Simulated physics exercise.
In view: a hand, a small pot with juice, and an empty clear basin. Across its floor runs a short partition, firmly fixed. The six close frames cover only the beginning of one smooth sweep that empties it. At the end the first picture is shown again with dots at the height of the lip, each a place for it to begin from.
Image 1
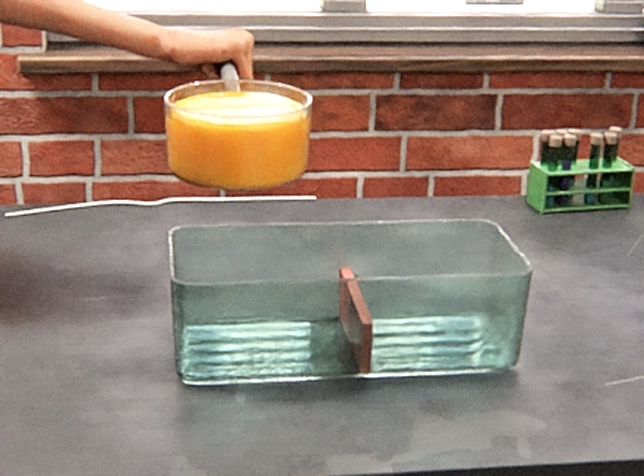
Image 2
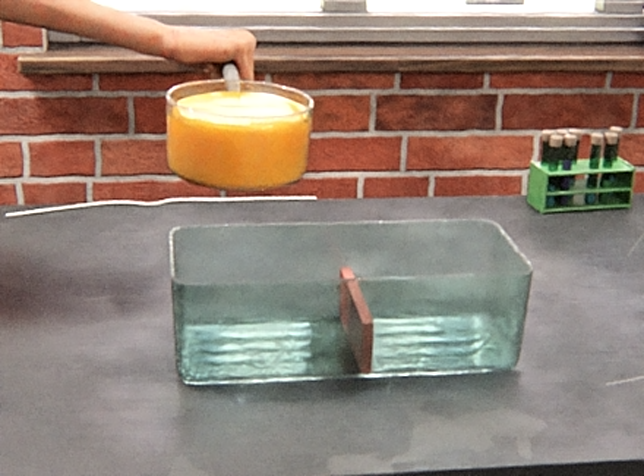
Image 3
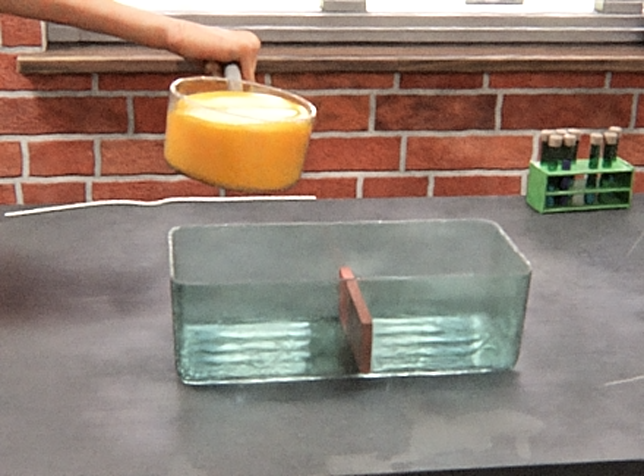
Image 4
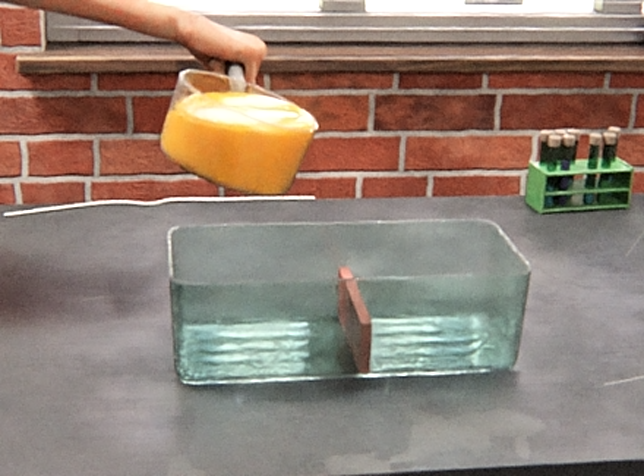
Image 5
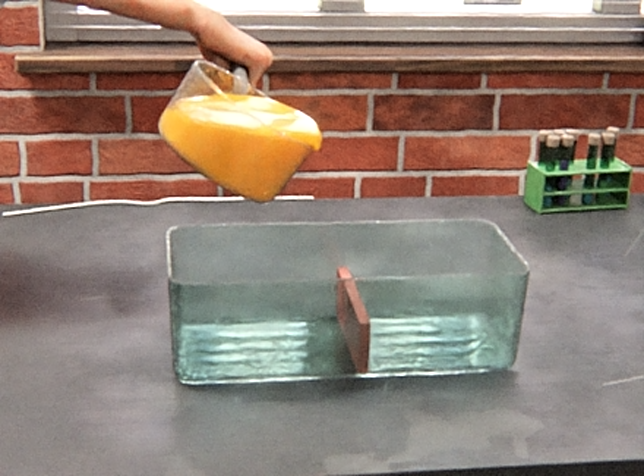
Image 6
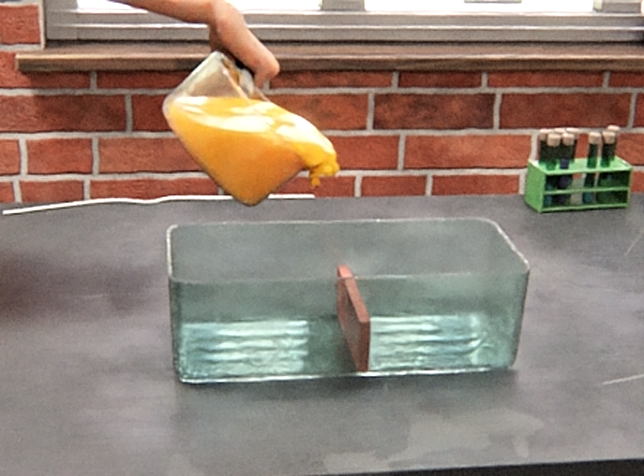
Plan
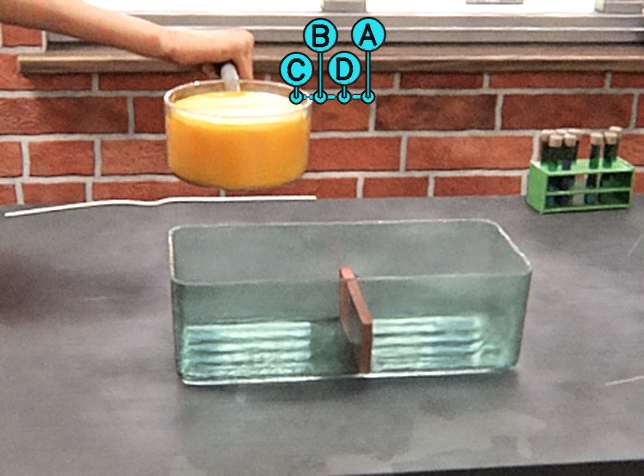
A dark countertop stands before a red brick wall and windowsill, seen from slightly above by a still camera. A hand at upper left holds a clear pot of orange juice above an empty, greenish glass basin with a short reddish-brown partition, while a green rack of dark tubes sits at right. The hand tilts the pot steadily rightward, and juice begins slipping over its lip.
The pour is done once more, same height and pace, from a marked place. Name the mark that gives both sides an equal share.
I would pick dot B.
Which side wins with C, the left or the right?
The left one.
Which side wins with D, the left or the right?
The right side.
In cyan, A at (368, 96); B at (320, 97); C at (296, 97); D at (344, 96).
With A, about 8 % ends left of the wall and 90 % right of it.
With B, about 47 % ends left of the wall and 52 % right of it.
With C, about 73 % ends left of the wall and 23 % right of it; 4 % is lost outside.
With D, about 23 % ends left of the wall and 75 % right of it.
